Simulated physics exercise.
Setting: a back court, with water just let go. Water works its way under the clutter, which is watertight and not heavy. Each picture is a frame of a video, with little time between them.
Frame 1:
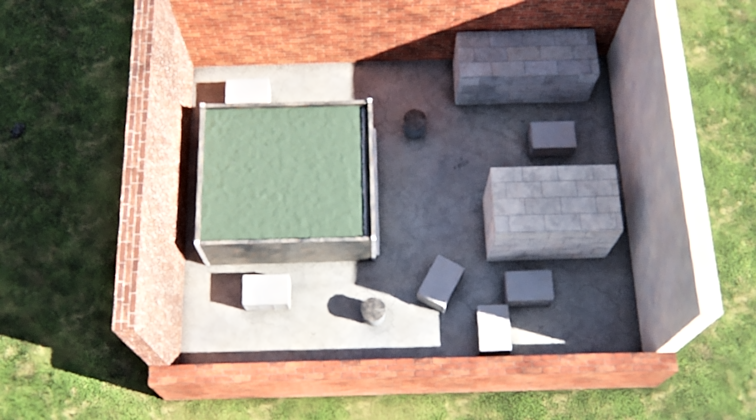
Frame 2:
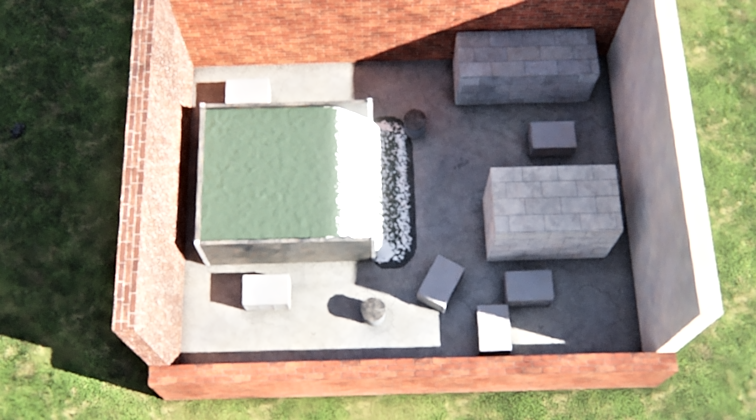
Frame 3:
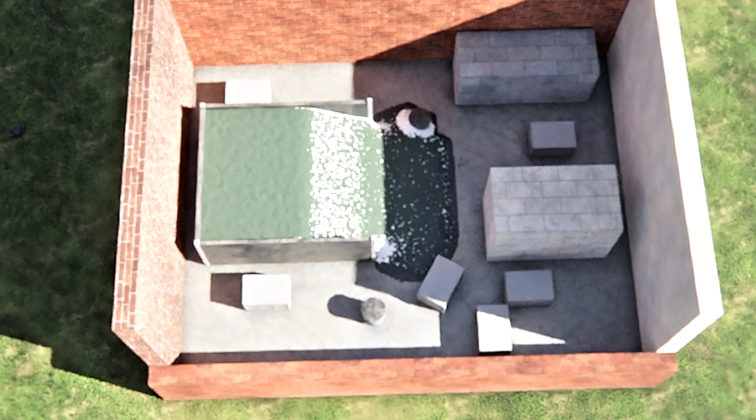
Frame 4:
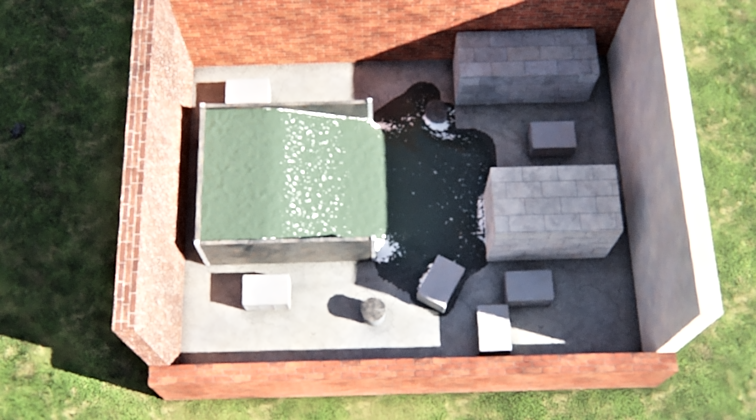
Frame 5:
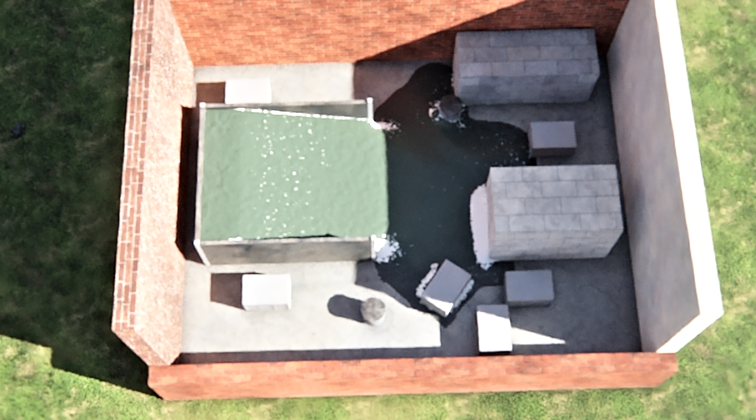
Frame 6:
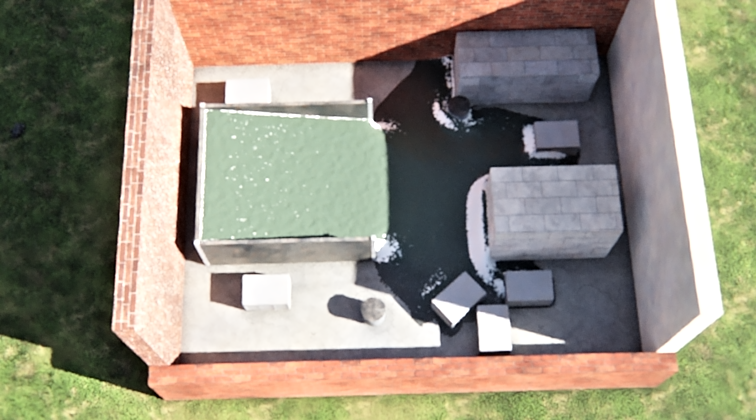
The video shows water pouring from the right side of a green-filled tank into a walled court, spreading dark across the floor around blocks, pushing a small round pail rightward, then shifting a tilted crate slightly right and downward.
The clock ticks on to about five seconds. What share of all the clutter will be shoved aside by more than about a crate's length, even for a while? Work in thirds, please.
My answer: Two thirds or above.
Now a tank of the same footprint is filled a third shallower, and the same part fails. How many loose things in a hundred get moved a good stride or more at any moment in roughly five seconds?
60 per cent.
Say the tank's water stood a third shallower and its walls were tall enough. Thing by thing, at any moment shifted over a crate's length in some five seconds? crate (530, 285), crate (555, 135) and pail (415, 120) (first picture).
First one cleared the mark, second one cleared the mark, third one cleared the mark.
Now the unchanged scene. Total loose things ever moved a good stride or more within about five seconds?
8.
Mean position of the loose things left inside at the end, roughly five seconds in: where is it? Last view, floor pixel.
Their average sits at about pixel (361, 236).
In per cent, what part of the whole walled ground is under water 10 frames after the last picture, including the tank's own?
Near 65 %.
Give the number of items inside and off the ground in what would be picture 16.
That number is 5.
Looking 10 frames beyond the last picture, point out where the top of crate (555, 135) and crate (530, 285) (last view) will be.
I'd say about (609, 151) for the first and about (622, 319) for the second.
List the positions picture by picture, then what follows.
The first picture shows a pail at (415, 120), on the bottom; a crate at (441, 280), on the bottom; 0 of 8 have shifted.
The second picture shows a pail at (415, 120), on the bottom; a crate at (441, 280) rests on the ground; 0 of 8 have shifted.
The third picture shows a pail at (420, 118) rests on the ground, close to its start; a crate at (441, 280), on the bottom; 1 of 8 have shifted.
The fourth picture shows a pail at (437, 110) rests on the ground, a stride from its start; a crate at (442, 281), on the bottom; 1 of 8 have shifted.
The fifth picture shows a pail at (451, 105) rests on the ground, a stride from its start; a crate at (447, 285) rests on the ground, close to its start; 2 of 8 have shifted.
The sixth picture shows a pail at (459, 106) rests on the ground, a stride from its start; a crate at (459, 297) rests on the ground, a stride from its start; 3 of 8 have shifted.
A moment on, 3 of 8 are well off their spots; 0 afloat.
Next, 5 of 8 are well off their spots; 5 afloat.
Later, 4 of 8 are well off their spots; 6 afloat.
In the end, 7 of 8 are well off their spots, and 8 have been at some point; 8 afloat.
